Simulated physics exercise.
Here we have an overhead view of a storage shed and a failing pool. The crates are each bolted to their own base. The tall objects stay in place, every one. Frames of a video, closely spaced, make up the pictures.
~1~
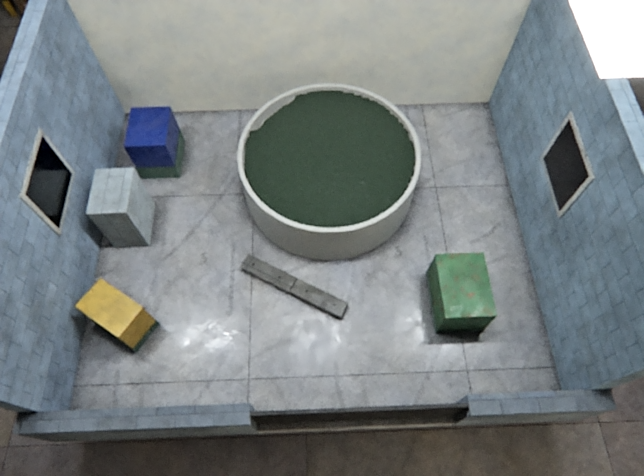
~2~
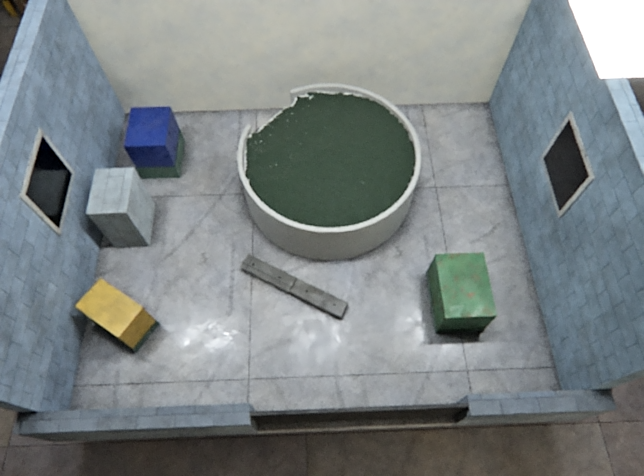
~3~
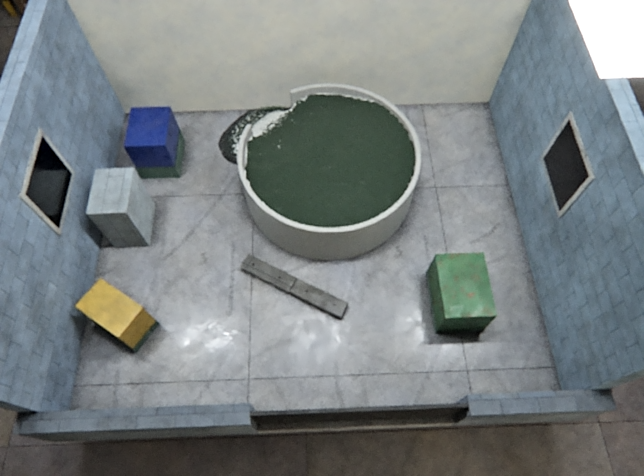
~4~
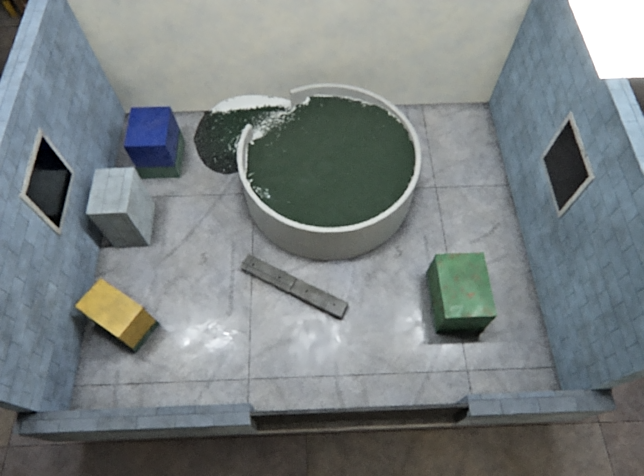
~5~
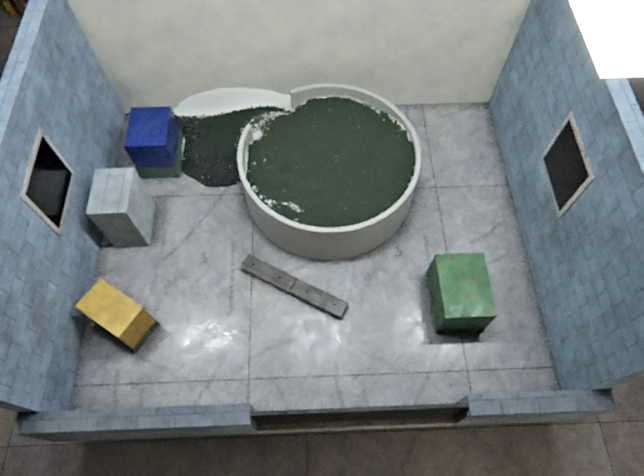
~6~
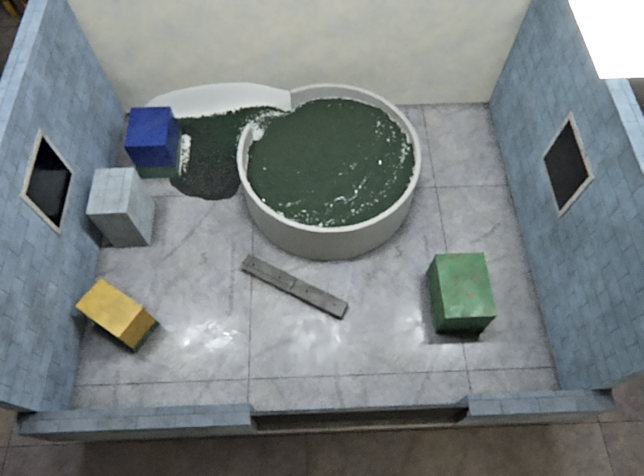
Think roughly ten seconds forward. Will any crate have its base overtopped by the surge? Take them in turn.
In the end the green crate is exposed; the blue crate is exposed; the yellow crate is exposed.
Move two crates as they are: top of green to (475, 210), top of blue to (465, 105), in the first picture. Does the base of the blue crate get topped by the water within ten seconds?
The blue crate simply stays high and dry.
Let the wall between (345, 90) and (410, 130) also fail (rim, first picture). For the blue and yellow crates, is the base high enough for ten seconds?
As it turns out, the blue crate is left untouched, and the yellow crate gets overtopped.
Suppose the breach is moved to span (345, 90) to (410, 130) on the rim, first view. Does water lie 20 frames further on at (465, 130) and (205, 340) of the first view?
Submerged, waterless.
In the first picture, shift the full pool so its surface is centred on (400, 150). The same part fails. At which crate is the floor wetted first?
My pick is the blue crate.
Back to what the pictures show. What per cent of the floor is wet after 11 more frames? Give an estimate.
It comes to 40 per cent.
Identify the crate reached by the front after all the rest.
That would be the one in green.
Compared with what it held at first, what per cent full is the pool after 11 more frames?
It comes to some 64 percent.
A moment on, water covers 20 % of the floor; the green crate not reached, the blue crate water round its plinth, the yellow crate not reached.
Next, water covers 40 % of the floor; the green crate not reached, the blue crate water round its plinth, the yellow crate water round its plinth.
Then, water covers 65 % of the floor; the green crate not reached, the blue crate water round its plinth, the yellow crate water round its plinth.
Later, water covers 100 % of the floor; the green crate water round its plinth, the blue crate water round its plinth, the yellow crate water round its plinth.
In the end, water covers 100 % of the floor; the green crate was topped, the blue crate was topped, the yellow crate was topped.
